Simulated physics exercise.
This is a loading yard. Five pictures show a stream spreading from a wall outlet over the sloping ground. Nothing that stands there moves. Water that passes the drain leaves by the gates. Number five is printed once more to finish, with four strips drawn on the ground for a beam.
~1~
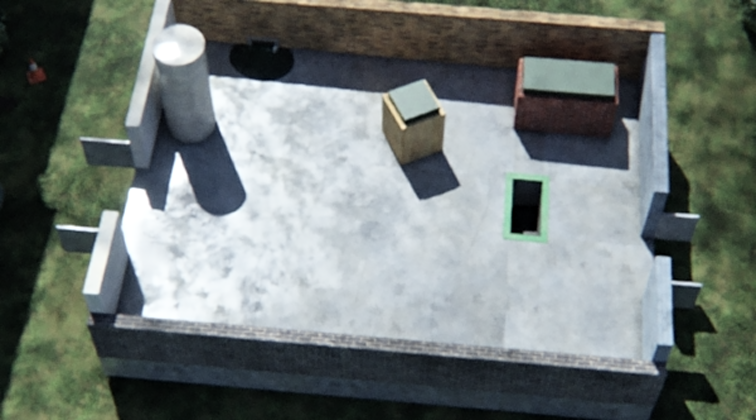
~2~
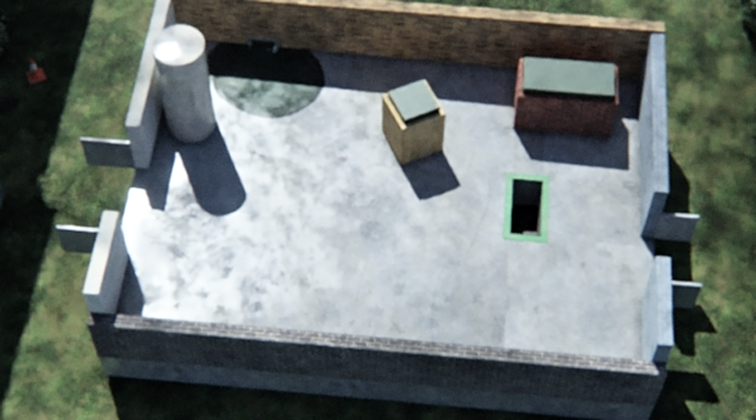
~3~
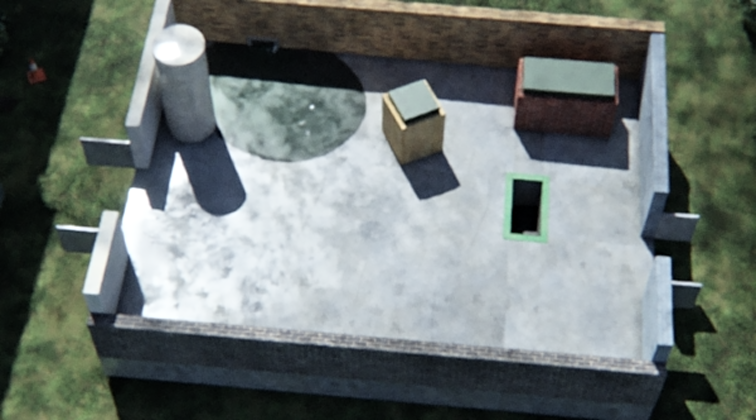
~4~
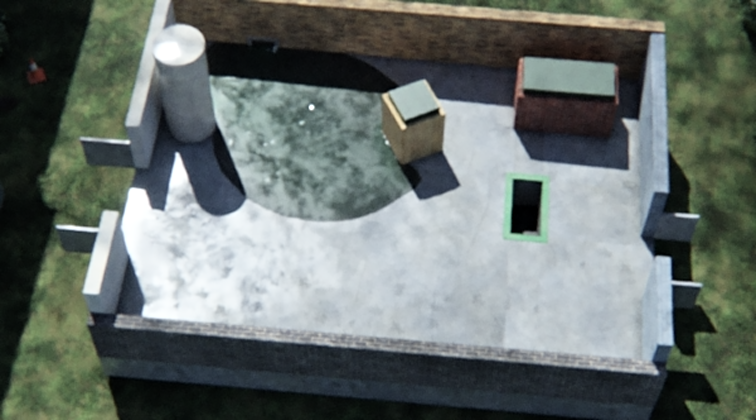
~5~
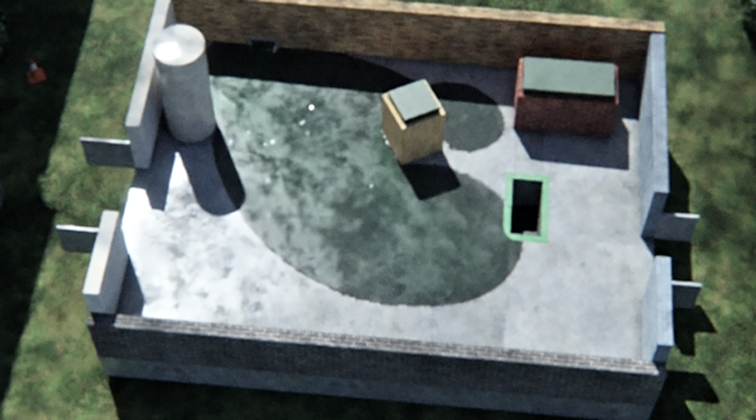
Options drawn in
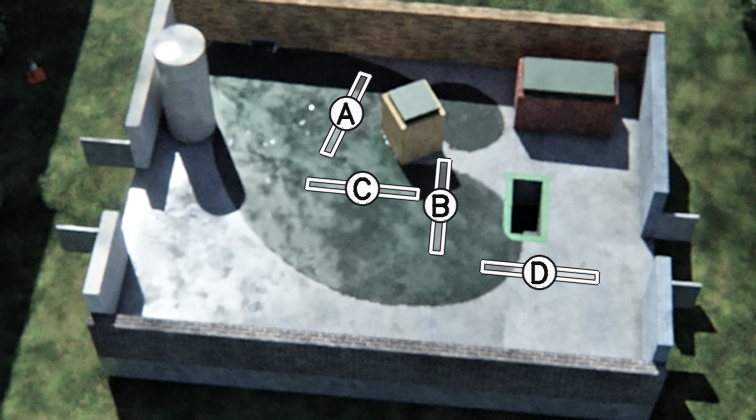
Water spreads from the back wall across the yard floor and around a wooden crate.
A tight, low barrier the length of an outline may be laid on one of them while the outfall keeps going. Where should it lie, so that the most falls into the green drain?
The best position is C.
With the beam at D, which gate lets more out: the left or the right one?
The right one.
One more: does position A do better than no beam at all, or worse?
Position A is worse.
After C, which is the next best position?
It is D.
In white, A from (326, 154) to (365, 74); B from (436, 252) to (444, 160); C from (307, 183) to (417, 194); D from (482, 266) to (597, 277).
With A, about 8 % of the stream goes into the green drain, about 86 % out by the gates.
With B, about 8 % of the stream goes into the green drain, about 85 % out by the gates.
With C, about 41 % of the stream goes into the green drain, about 52 % out by the gates.
With D, about 18 % of the stream goes into the green drain, about 76 % out by the gates.
